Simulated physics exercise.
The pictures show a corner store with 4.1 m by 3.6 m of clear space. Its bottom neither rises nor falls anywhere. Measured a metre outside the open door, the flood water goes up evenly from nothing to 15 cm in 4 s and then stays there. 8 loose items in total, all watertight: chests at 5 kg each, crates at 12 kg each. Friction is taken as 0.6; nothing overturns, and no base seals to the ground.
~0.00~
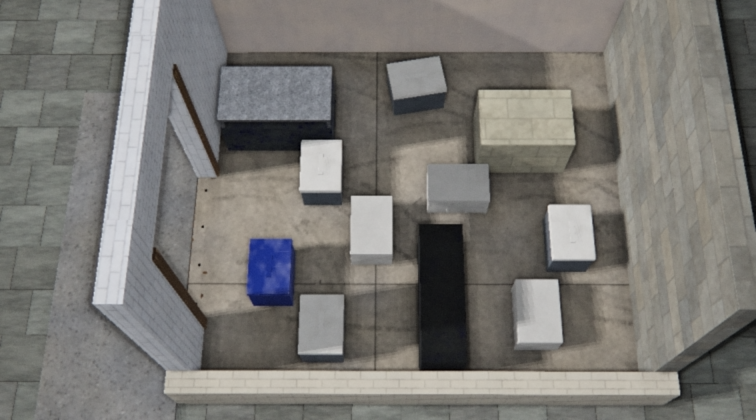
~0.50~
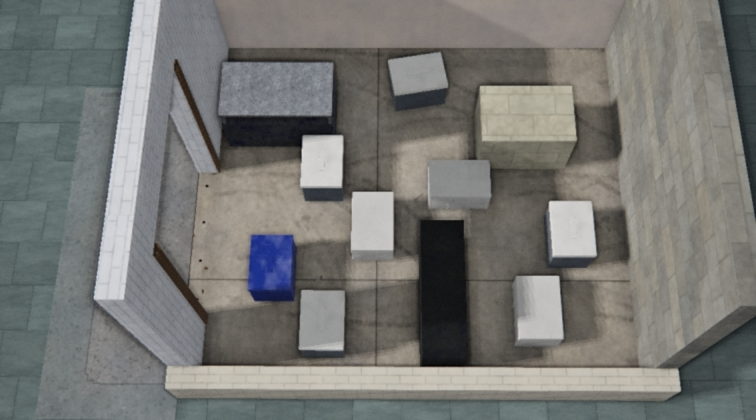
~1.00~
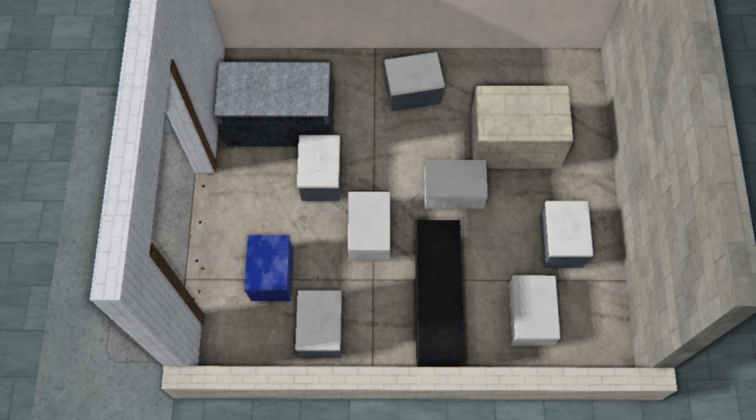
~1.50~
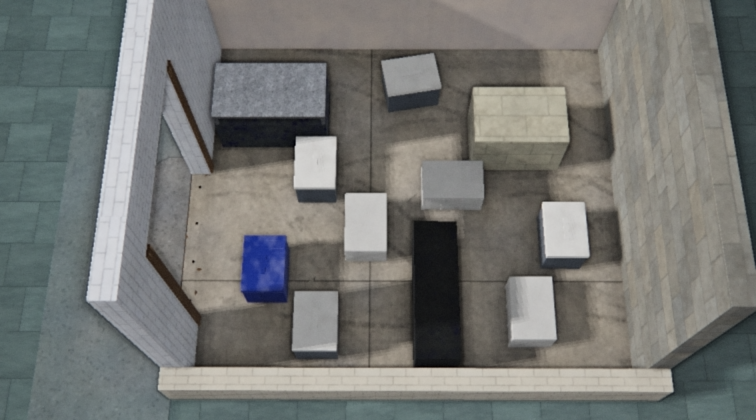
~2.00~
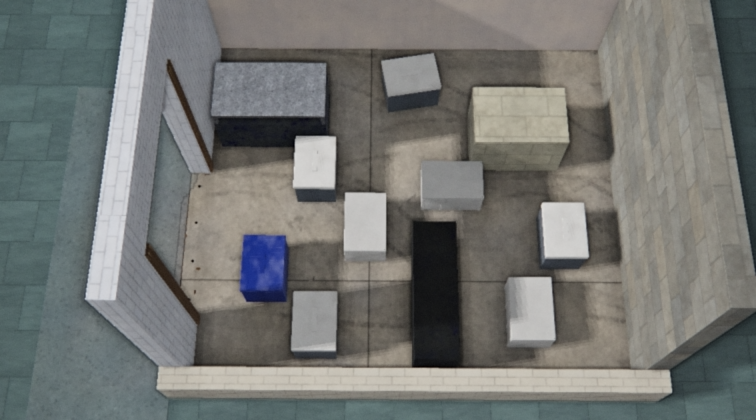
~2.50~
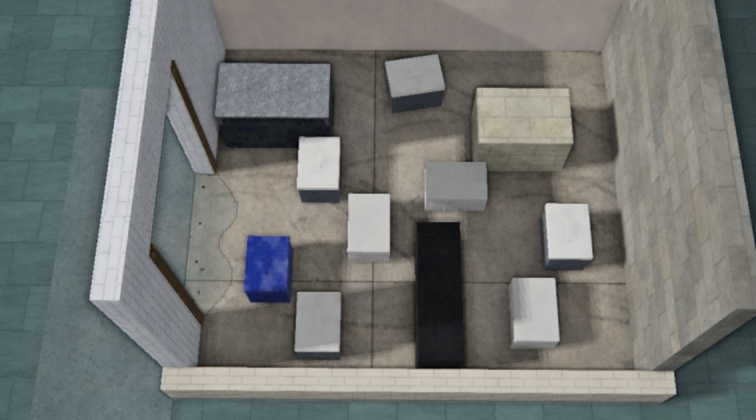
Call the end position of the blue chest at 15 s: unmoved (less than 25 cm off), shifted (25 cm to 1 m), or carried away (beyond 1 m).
Carried away.
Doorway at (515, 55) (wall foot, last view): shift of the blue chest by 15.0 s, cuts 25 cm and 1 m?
By then the blue chest has shifted a small amount.
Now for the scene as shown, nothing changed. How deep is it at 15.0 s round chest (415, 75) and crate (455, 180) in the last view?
Depths: Near 10 cm, then near 9 cm.
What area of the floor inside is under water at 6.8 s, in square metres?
Roughly 9.0 m2 of it is wet.
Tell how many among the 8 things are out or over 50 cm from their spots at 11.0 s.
4 of them.
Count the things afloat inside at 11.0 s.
Total: 6.
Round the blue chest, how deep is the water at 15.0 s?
12 cm or so.
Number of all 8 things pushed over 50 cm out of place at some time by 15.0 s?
Counting them up, I find 7.
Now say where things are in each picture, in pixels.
In the first frame, the blue chest at (269, 266) rests on the ground; 0.0 m2 under water; 0 of 8 have shifted.
In the second frame, the blue chest at (271, 262) rests on the ground; water covers 0.0 m2; 0 of 8 have shifted.
In the third frame, the blue chest at (267, 262), on the bottom; 0.0 m2 under water; 0 of 8 have shifted.
In the fourth frame, the blue chest at (264, 263) rests on the ground; water covers 0.0 m2; 0 of 8 have shifted.
In the fifth frame, the blue chest at (263, 262) rests on the ground; water covers 0.0 m2; 0 of 8 have shifted.
In the sixth frame, the blue chest at (267, 263) rests on the ground; water covers 0.2 m2; 0 of 8 have shifted.
After 3.5 s the blue chest is near (279, 266), 0.1 m from its start, aground; 0 afloat.
After 6.8 s the blue chest is near (371, 274), 1.0 m from its start, afloat; 4 afloat.
After 11.0 s the blue chest is near (446, 120), 2.3 m from its start, afloat; 6 afloat.
After 15.0 s the blue chest is near (450, 108), 2.4 m from its start, afloat; 8 afloat.
